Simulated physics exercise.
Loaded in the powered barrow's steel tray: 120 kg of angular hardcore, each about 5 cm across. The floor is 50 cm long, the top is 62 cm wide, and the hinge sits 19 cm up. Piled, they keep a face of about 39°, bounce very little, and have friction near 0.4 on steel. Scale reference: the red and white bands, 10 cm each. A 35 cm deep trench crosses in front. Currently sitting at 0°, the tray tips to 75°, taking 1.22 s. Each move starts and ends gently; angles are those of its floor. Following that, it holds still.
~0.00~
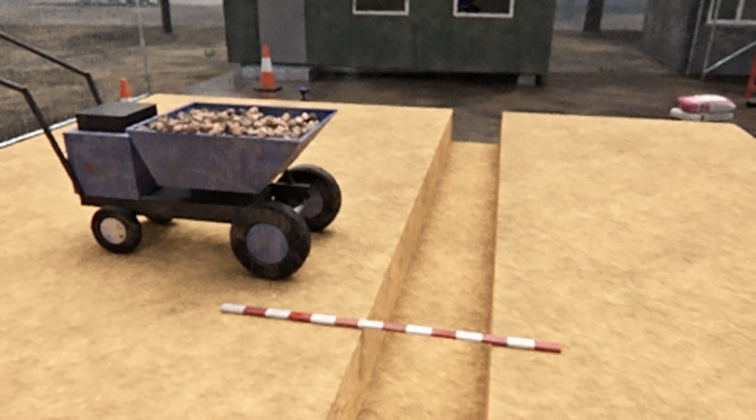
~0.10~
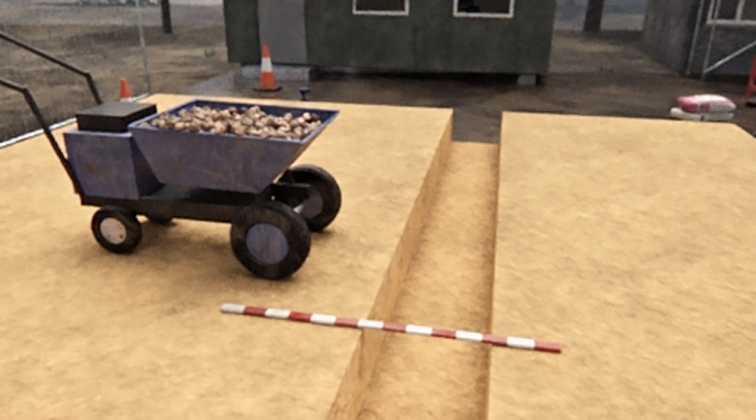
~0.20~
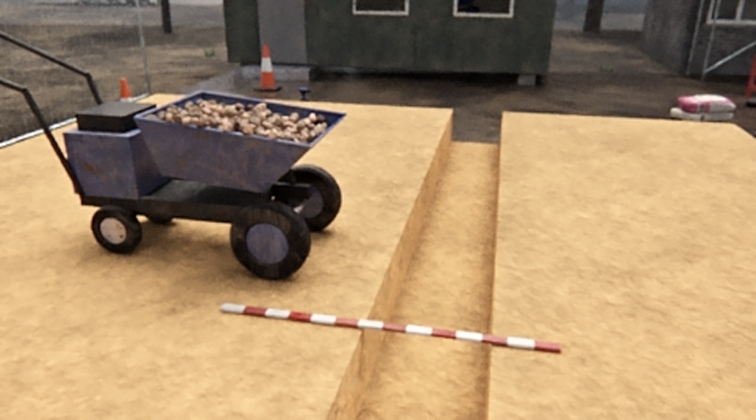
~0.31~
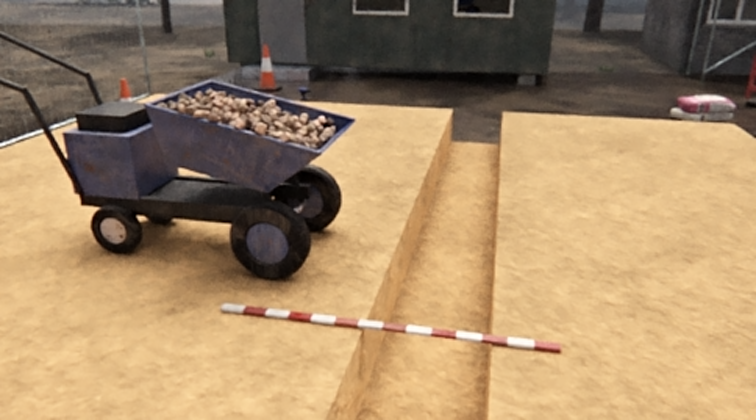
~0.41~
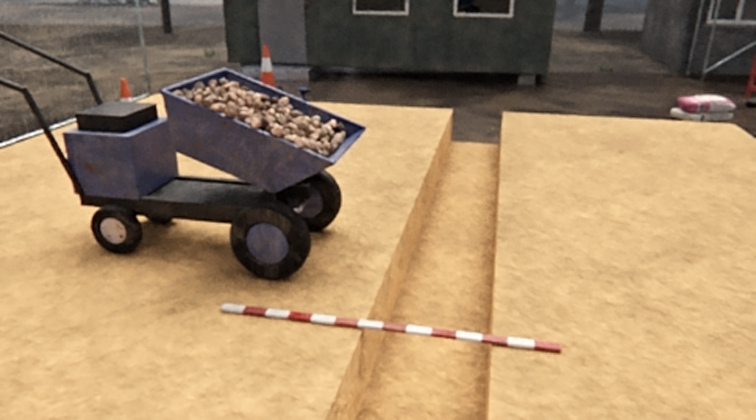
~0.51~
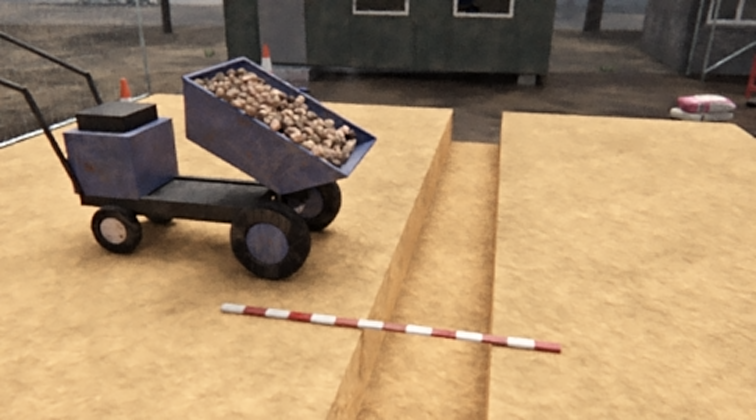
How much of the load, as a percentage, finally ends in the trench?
I would put it at about 100 per cent.
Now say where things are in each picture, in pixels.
Lip at (298, 142), floor tilted 0°, highest stones at (248, 119), in the first picture.
The tray is at 1°, its lip at (301, 143); the top of the load is at (225, 114); the stones move at 0.2 m/s on average, in the second picture.
Lip at (309, 147), floor tilted 6°, highest stones at (207, 108); the stones move at 0.4 m/s on average, in the third picture.
The tray is at 12°, its lip at (321, 154); the top of the load is at (206, 99); the stones move at 0.6 m/s on average, in the fourth picture.
The tray is at 20°, its lip at (334, 164); the top of the load is at (219, 88); the stones move at 0.7 m/s on average, in the fifth picture.
The tray is at 28°, its lip at (347, 177); the top of the load is at (237, 77); the stones move at 0.8 m/s on average, in the sixth picture.
After 0.9 s the floor is at 64°; 99 % in the tray, 1 % in the trench; the foremost stones are at (396, 222).
After 1.3 s the floor is at 75°; 55 % in the tray, 45 % in the trench; the foremost stones are at (484, 340).
After 1.7 s the floor is at 75°; 20 % in the tray, 80 % in the trench; the foremost stones are at (486, 327).
After 3.6 s the floor is at 75°; 0 % in the tray, 100 % in the trench; the foremost stones are at (486, 327).
